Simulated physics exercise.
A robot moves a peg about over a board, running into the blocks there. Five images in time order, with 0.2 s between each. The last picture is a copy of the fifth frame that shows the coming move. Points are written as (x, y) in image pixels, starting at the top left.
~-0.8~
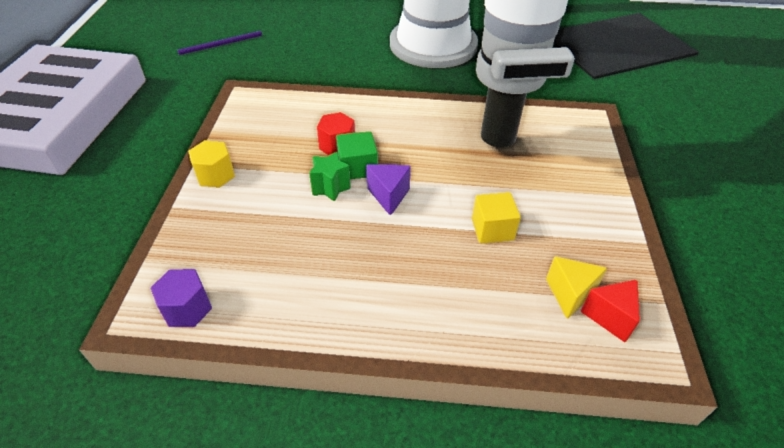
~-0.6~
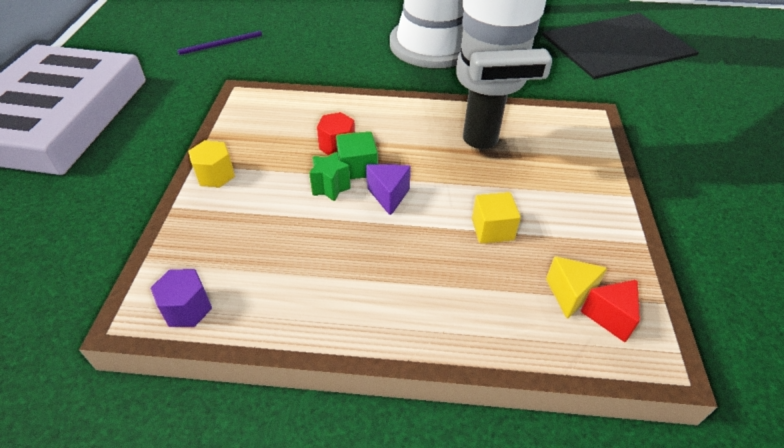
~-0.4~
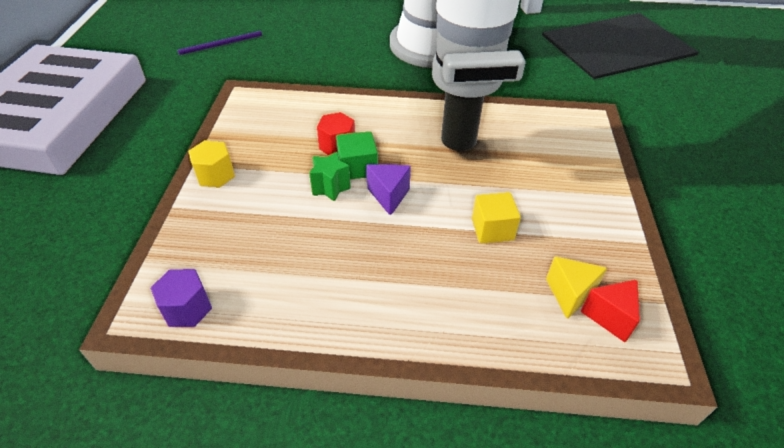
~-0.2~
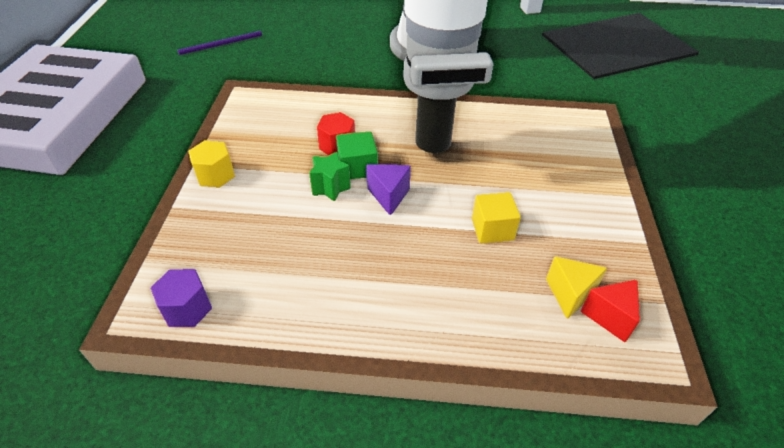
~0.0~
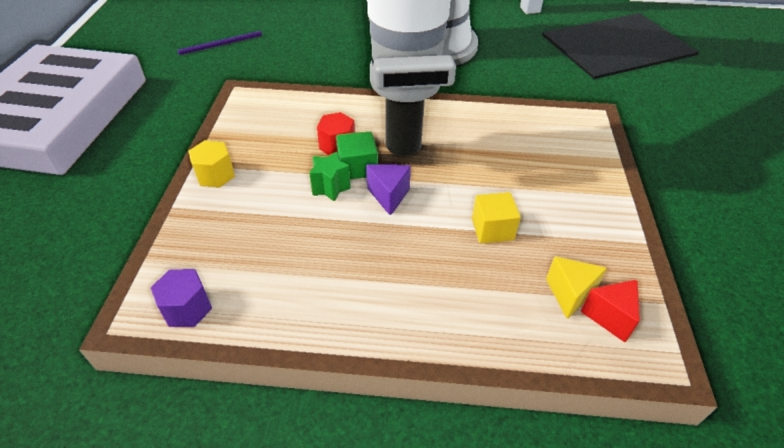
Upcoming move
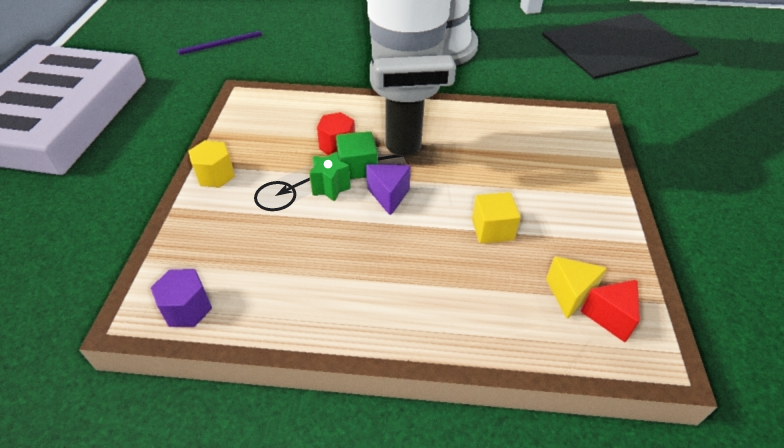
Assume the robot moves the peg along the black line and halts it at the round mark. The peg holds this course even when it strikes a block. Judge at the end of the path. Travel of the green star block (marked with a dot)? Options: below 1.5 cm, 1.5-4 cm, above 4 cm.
It goes beyond 4 cm.
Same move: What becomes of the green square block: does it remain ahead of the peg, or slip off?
Expect to find it ahead of the peg.
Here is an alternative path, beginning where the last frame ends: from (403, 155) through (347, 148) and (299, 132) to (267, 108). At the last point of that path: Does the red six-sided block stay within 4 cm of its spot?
My answer is no.
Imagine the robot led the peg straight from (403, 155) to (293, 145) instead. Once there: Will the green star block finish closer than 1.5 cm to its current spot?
No, I don't think so.
The drawn path runs from (403, 155) through (359, 163) and (317, 176) to (275, 196); the dot is on the green star block.
What follows on the original path. One third of the way, peg at (358, 152); green star block at (307, 177), turned 20° anticlockwise; red six-sided block at (333, 122); green square block at (325, 153), turned 20° anticlockwise.
Two thirds of the way, peg at (314, 166); green star block at (281, 200), turned 60° anticlockwise; red six-sided block at (327, 122), turned 35° clockwise; green square block at (282, 172), turned 45° anticlockwise.
At the end, peg at (273, 185); yellow six-sided block not moved; green star block at (271, 210), turned 105° anticlockwise; red six-sided block at (327, 122), turned 35° clockwise; green square block at (236, 193), turned 45° anticlockwise; purple three-sided block not moved.
